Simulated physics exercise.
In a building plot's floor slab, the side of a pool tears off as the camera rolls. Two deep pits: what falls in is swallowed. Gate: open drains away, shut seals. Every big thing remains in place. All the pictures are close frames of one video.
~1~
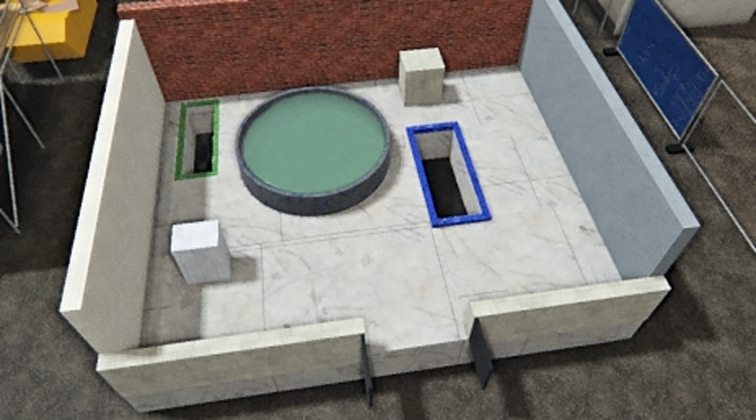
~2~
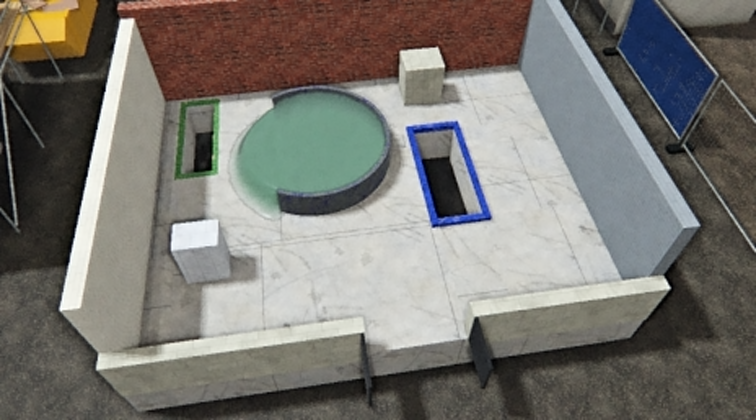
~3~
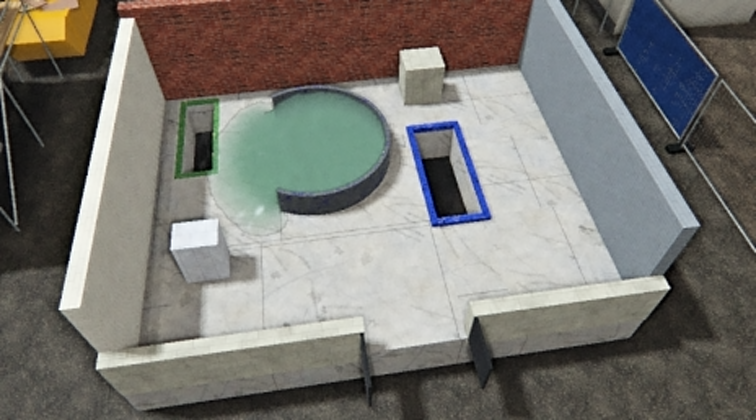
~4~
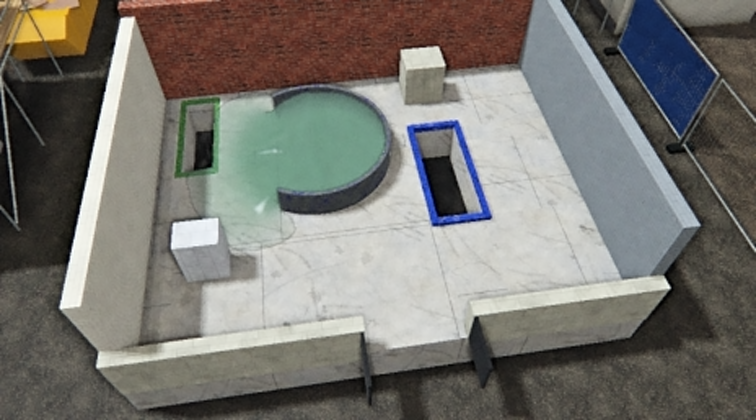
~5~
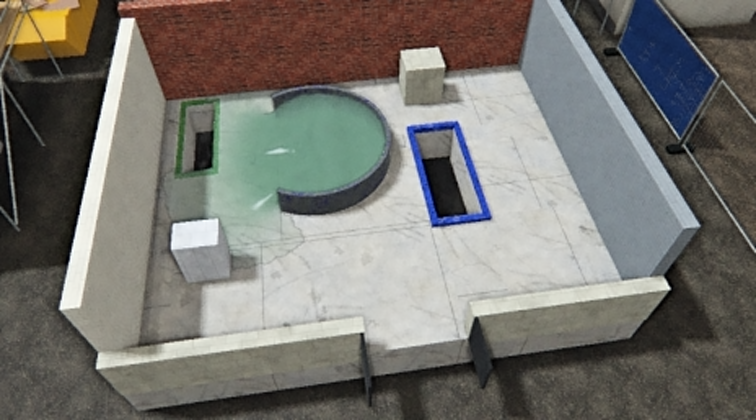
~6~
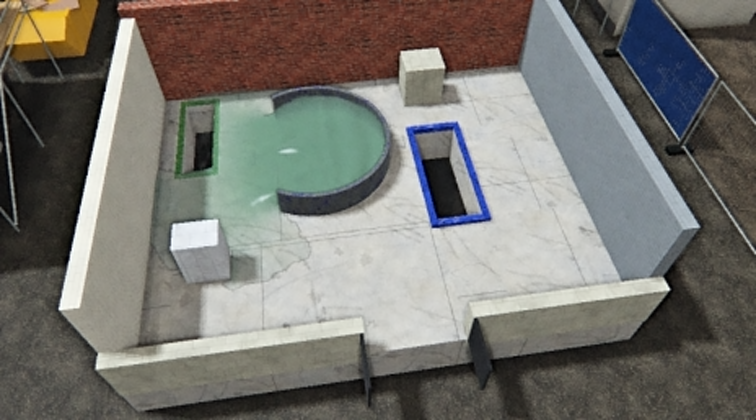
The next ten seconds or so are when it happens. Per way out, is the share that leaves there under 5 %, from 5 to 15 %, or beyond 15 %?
In the end: The gate sees under 5 % leave; the blue pit sees under 5 % leave; the green pit sees beyond 15 % leave.
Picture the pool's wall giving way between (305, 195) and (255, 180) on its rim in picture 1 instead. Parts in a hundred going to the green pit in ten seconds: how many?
In percent, green takes 15.
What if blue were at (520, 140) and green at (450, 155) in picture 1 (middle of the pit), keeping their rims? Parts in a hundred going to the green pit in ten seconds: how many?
Share for green, in per cent: 6.
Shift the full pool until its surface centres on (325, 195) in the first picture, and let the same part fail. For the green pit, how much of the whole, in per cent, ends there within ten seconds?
Within ten seconds roughly 50 percent of the total ends in the green pit.
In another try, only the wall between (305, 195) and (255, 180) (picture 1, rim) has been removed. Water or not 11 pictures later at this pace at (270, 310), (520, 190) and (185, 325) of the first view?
In the order asked: Sodden, out of reach, sodden.
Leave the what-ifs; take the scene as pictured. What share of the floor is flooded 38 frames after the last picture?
That should be about 55 %.
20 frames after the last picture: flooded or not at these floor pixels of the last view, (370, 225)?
Verdict: That spot is spared.
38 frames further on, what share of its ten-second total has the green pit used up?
Roughly 85 per cent.
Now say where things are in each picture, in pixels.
In the first picture, still water in the pool at (313, 140).
In the second picture, water pours out at (242, 160) and has run to a hidden place.
In the third picture, water pours out at (242, 160) and has run to (271, 229).
In the fourth picture, the front is at (269, 242), out from the gap at (243, 160).
In the fifth picture, water pours out at (243, 161) and has run to (234, 265).
In the sixth picture, the front is at (230, 284), out from the gap at (243, 162).
A moment on, water covers 20 % of the floor; the gate 0 %, the blue pit 0 %, the green pit 12 %.
Next, water covers 30 % of the floor; the gate 0 %, the blue pit 0 %, the green pit 24 %.
Then, water covers 30 % of the floor; the gate 0 %, the blue pit 0 %, the green pit 40 %.
Later, water covers 55 % of the floor; the gate 0 %, the blue pit 0 %, the green pit 55 %.
In the end, water covers 75 % of the floor; the gate 1 %, the blue pit 0 %, the green pit 64 %.
